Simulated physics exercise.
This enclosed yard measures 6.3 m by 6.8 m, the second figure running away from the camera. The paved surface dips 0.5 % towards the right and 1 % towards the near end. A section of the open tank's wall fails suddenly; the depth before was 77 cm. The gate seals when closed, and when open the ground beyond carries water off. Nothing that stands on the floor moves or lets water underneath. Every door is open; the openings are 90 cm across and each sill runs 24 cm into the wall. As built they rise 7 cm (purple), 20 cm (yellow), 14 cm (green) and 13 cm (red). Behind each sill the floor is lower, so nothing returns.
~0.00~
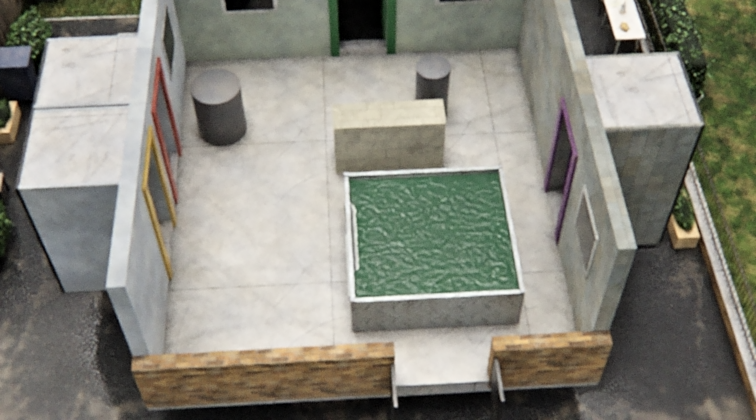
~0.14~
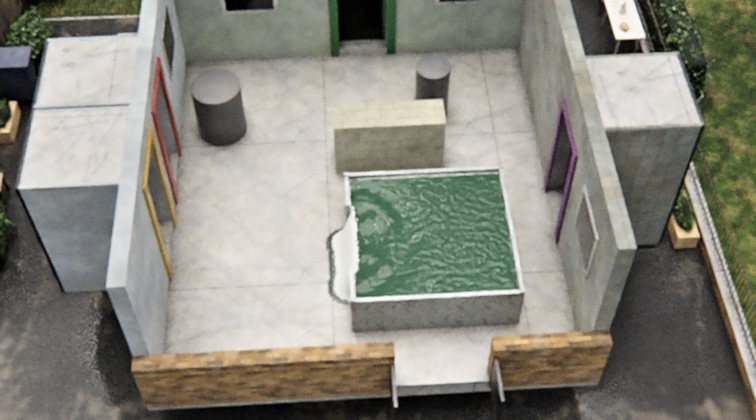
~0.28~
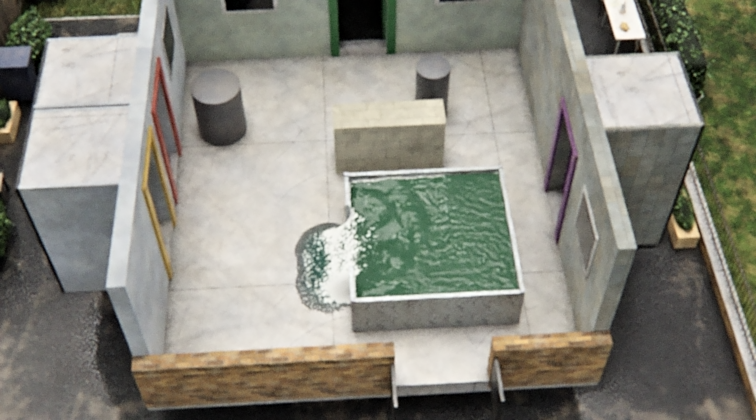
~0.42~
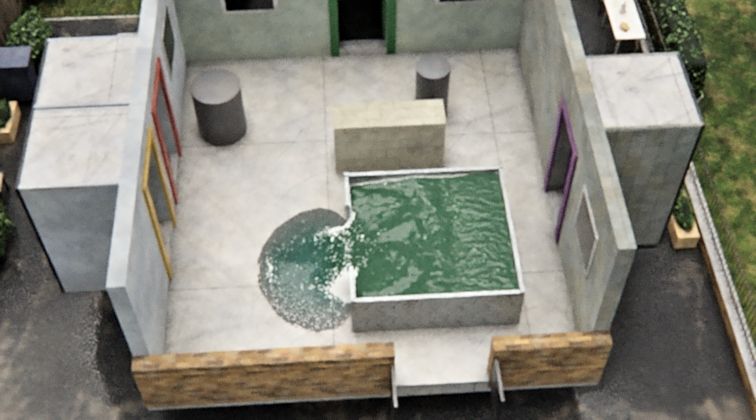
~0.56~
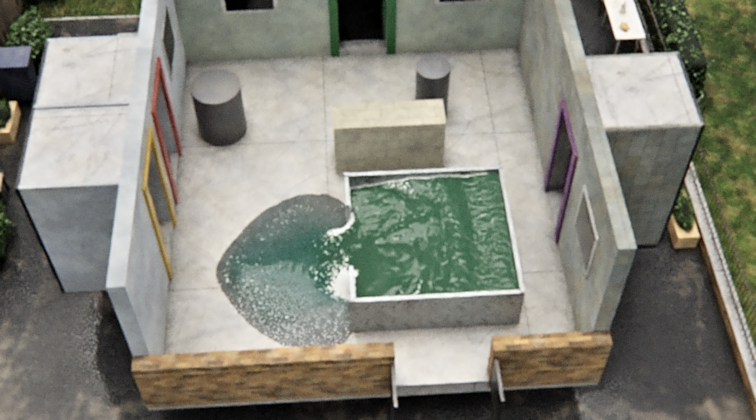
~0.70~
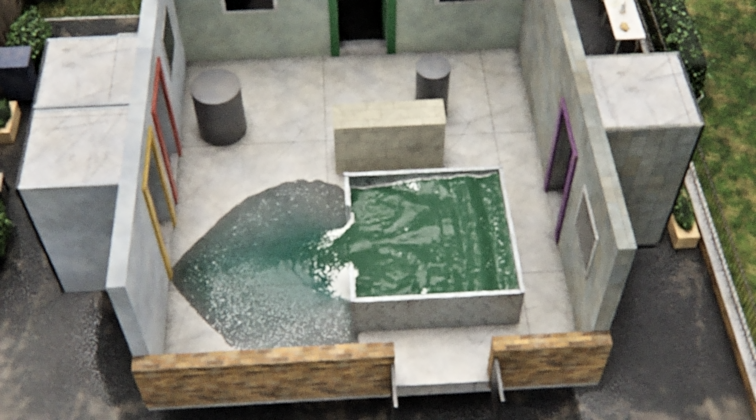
Green water bursts from the left side of an open tank and spreads across the pale paved floor.
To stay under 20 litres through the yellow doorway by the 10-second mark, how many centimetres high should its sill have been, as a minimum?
Some 32 cm above the ground.
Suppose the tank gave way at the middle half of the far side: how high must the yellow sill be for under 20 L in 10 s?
About 19 cm.
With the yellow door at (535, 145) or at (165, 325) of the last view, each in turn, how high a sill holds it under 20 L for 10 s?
About 11.0 and 32 cm.
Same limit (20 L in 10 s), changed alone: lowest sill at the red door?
About 19 cm at red.
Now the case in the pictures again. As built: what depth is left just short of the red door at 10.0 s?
Some 11.5 cm.
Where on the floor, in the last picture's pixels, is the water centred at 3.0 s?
Around (332, 261).
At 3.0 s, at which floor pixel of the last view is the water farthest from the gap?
Near (187, 66).
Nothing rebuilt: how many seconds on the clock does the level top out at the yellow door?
At about 2.0 s.
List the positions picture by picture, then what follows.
In the first picture, still water, 77 cm deep, in the open tank at (430, 233); the yellow door at (161, 211) is dry.
In the second picture, the front is at (333, 293), 0.3 m from the gap at (352, 257); 0.3 m2 of floor is wet, 77 cm left at the back.
In the third picture, the front is at (303, 291), 0.8 m from the gap at (352, 258); 1.1 m2 of floor is wet, 77 cm left at the back.
In the fourth picture, the gap is at (352, 258), the front 1.4 m out at (265, 283); the back of the open tank holds 77 cm.
In the fifth picture, the front is at (223, 279), 2.1 m from the gap at (352, 258); 4.3 m2 of floor is wet, 77 cm left at the back.
In the sixth picture, water pours out at (352, 257) and has run 2.8 m, to (178, 278); about 5 cm deep outside, 73 cm at the back; the yellow door at (161, 211), 3.0 m from the gap, is still 0.3 m from the nearest water.
After 1.4 s water covers 30 % of the floor, deepest (45 cm) near (162, 383); 36 cm at the yellow door, 32 litres in over its 20 cm sill.
After 3.0 s water covers 40 % of the floor, deepest (36 cm) near (162, 383); 32 cm at the yellow door, 146 litres in over its 20 cm sill.
After 10.0 s water covers 95 % of the floor, deepest (19 cm) near (538, 193); 12 cm at the yellow door, 184 litres in over its 20 cm sill.
At the yellow door as built, the water arrived by 0.8 s and peaked near 37 cm at 2.0 s.
With a sill of 28.5 cm, 46 litres would have come in within the 10 s; with 38.5 cm, 0 litres. So under 20 litres takes about 32 cm.
